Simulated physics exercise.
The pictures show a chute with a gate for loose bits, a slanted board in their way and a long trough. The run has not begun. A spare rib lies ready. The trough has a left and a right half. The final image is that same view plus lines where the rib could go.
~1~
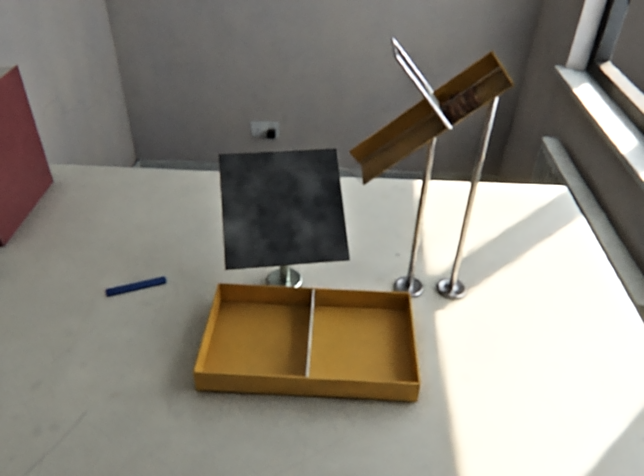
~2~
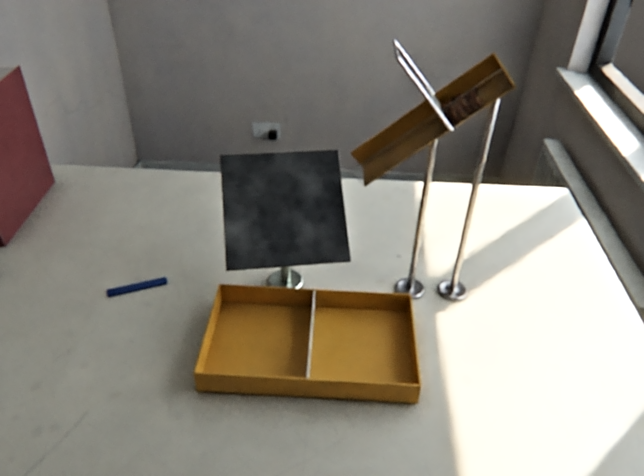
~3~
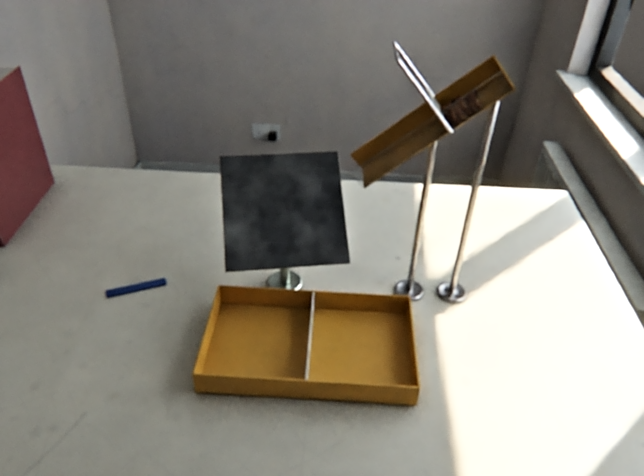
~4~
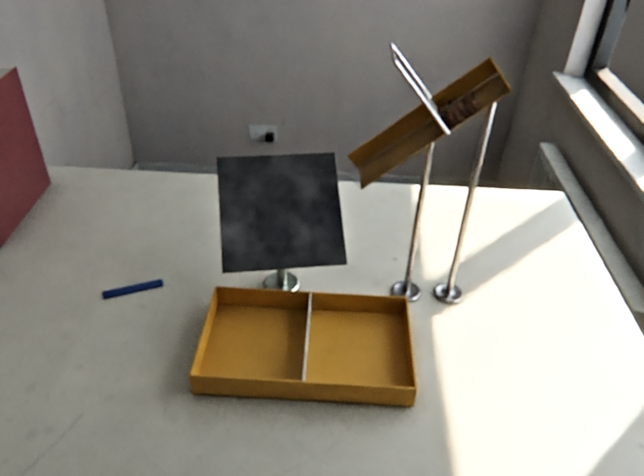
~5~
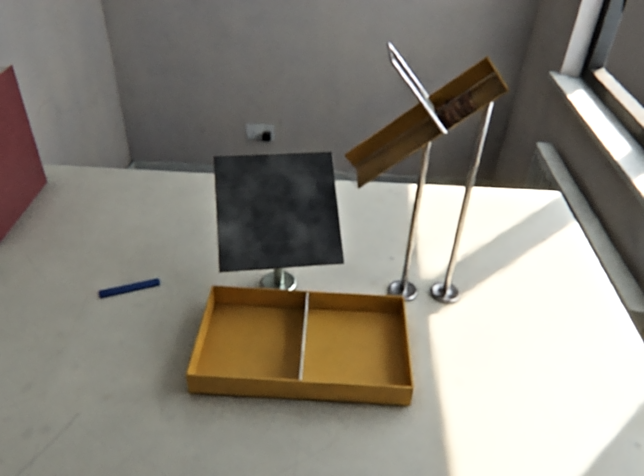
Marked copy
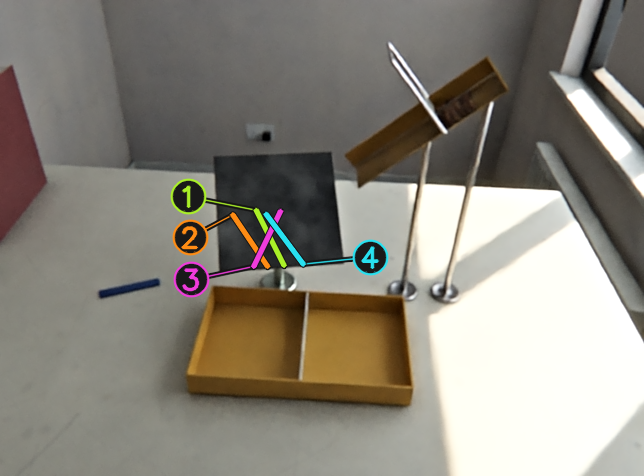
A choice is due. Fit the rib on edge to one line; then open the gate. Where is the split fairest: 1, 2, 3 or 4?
I would pick line 1.
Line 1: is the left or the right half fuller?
Left.
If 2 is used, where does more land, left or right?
The left half.
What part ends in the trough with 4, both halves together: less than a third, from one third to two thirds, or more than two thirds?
More than two thirds.
On the marked copy, line 1 from (256, 210) to (284, 265); line 2 from (232, 214) to (267, 266); line 3 from (280, 211) to (253, 266); line 4 from (266, 214) to (303, 264).
For line 1, of what is caught, about two thirds in the left half, about a third in the right.
For line 2, of what is caught, most in the left half, about a quarter in the right.
For line 3, of what is caught, most in the left half, a small part in the right.
For line 4, of what is caught, a small part in the left half, nearly all in the right.
